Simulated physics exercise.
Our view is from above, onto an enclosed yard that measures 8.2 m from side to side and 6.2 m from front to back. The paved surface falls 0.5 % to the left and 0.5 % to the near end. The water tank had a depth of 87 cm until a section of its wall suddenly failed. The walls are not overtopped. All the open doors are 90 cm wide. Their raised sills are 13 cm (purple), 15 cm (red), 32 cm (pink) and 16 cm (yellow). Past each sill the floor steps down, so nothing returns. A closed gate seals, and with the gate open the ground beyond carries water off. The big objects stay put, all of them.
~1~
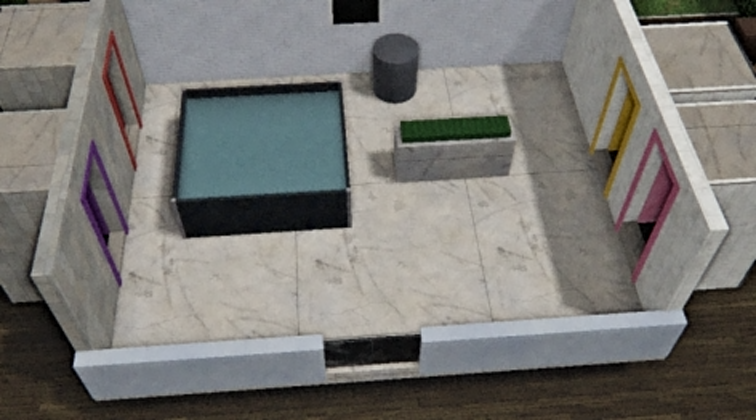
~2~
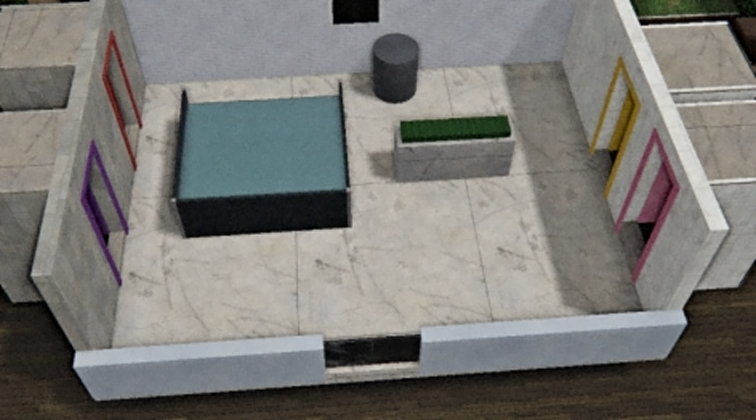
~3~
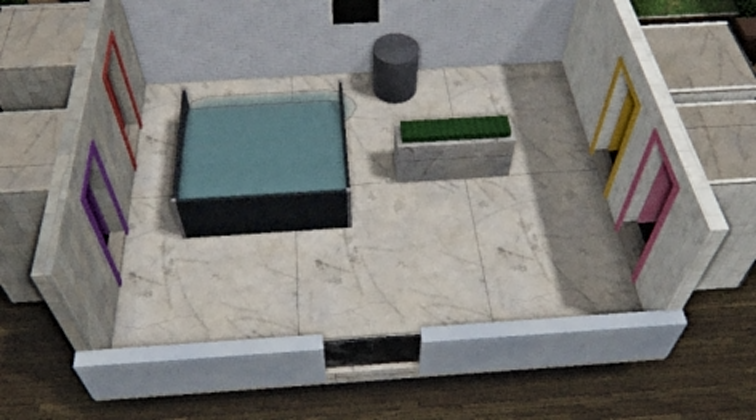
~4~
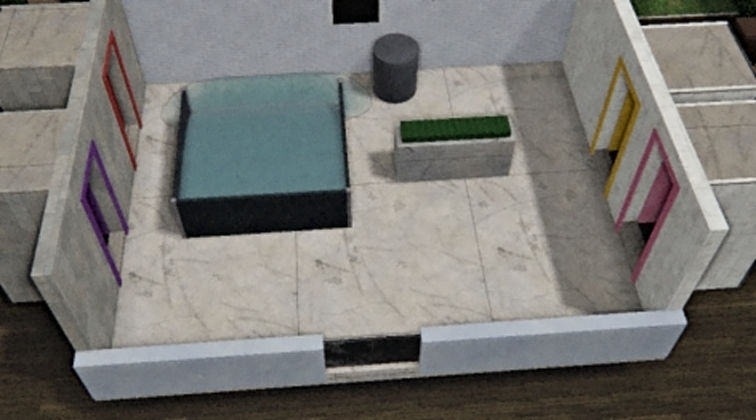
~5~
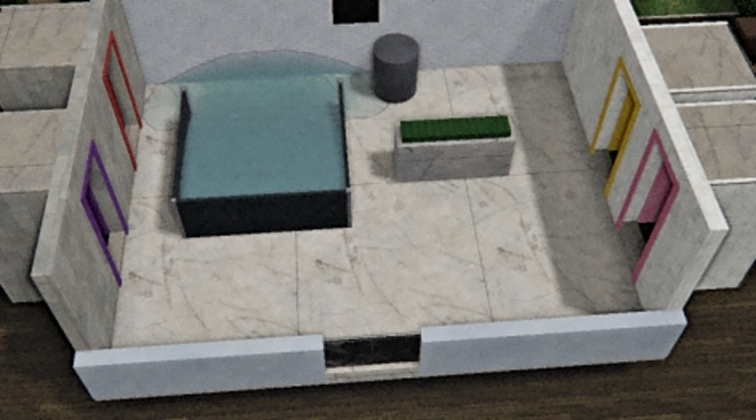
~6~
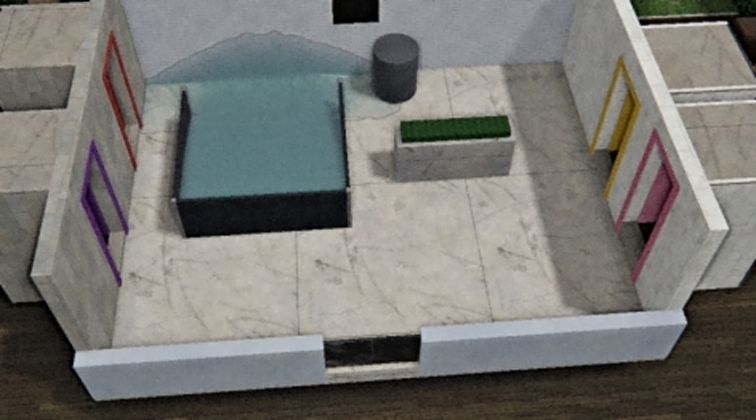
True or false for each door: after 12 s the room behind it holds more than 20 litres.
Purple door: False; red door: True; pink door: False; yellow door: False.
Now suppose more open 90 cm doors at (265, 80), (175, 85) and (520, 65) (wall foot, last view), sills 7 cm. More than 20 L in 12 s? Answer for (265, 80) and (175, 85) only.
So the first one exceeds it, while the second one exceeds it.
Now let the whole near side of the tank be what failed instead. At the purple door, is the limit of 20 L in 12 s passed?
Against that limit: Purple beyond it.
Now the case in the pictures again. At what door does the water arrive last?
Door: Pink.
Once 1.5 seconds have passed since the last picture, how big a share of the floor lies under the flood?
Roughly 40 % of the floor is wet.
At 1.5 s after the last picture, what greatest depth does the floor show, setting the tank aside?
About 68 cm at most.
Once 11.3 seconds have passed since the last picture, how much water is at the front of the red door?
It's about 10.0 cm.
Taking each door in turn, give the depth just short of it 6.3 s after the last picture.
Readings (cm): Purple = 9; red = 13; pink = 3; yellow = 8.
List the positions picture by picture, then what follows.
The first frame shows still water, 87 cm deep, in the water tank at (263, 141).
In the second frame, the front is at (345, 117), 1.4 m from the gap on the water tank's far side; 0.5 m2 of floor is under water; 87 cm left at the back of the water tank.
In the third frame, water pours out on the water tank's far side and has run 1.6 m, to (350, 106); typically 14 cm deep outside, 87 cm at the water tank's back.
In the fourth frame, water pours out on the water tank's far side and has run 2.0 m, to (365, 96); typically 14 cm deep outside, 87 cm at the water tank's back.
In the fifth frame, the front is at (372, 72), 2.4 m from the gap on the water tank's far side; 5.1 m2 of floor is under water; 81 cm left at the back of the water tank.
In the sixth frame, water pours out on the water tank's far side and has run 2.7 m, to a hidden place; typically 21 cm deep outside, 73 cm at the water tank's back.
Then, 0.7 s after the last picture water covers 15 % of the floor and is deepest (76 cm) near (156, 86); purple door not reached, red door 6 cm at the sill, 0 L in, pink door not reached, yellow door not reached.
Then, 1.5 s after the last picture water covers 40 % of the floor and is deepest (68 cm) near (155, 92); purple door 4 cm at the sill, 0 L in, red door 25 cm at the sill, 3 L in, pink door not reached, yellow door not reached.
Then, 2.8 s after the last picture water covers 65 % of the floor and is deepest (53 cm) near (109, 375); purple door 7 cm at the sill, 0 L in, red door 24 cm at the sill, 66 L in, pink door not reached, yellow door 11 cm at the sill, 0 L in.
Then, 6.3 s after the last picture water covers 95 % of the floor and is deepest (30 cm) near (370, 80); purple door 9 cm at the sill, 0 L in, red door 13 cm at the sill, 99 L in, pink door 3 cm at the sill, 0 L in, yellow door 8 cm at the sill, 1 L in.
Then, 11.3 s after the last picture water covers 100 % of the floor and is deepest (20 cm) near (407, 311); purple door 7 cm at the sill, 1 L in, red door 10 cm at the sill, 108 L in, pink door 12 cm at the sill, 0 L in, yellow door 11 cm at the sill, 1 L in.
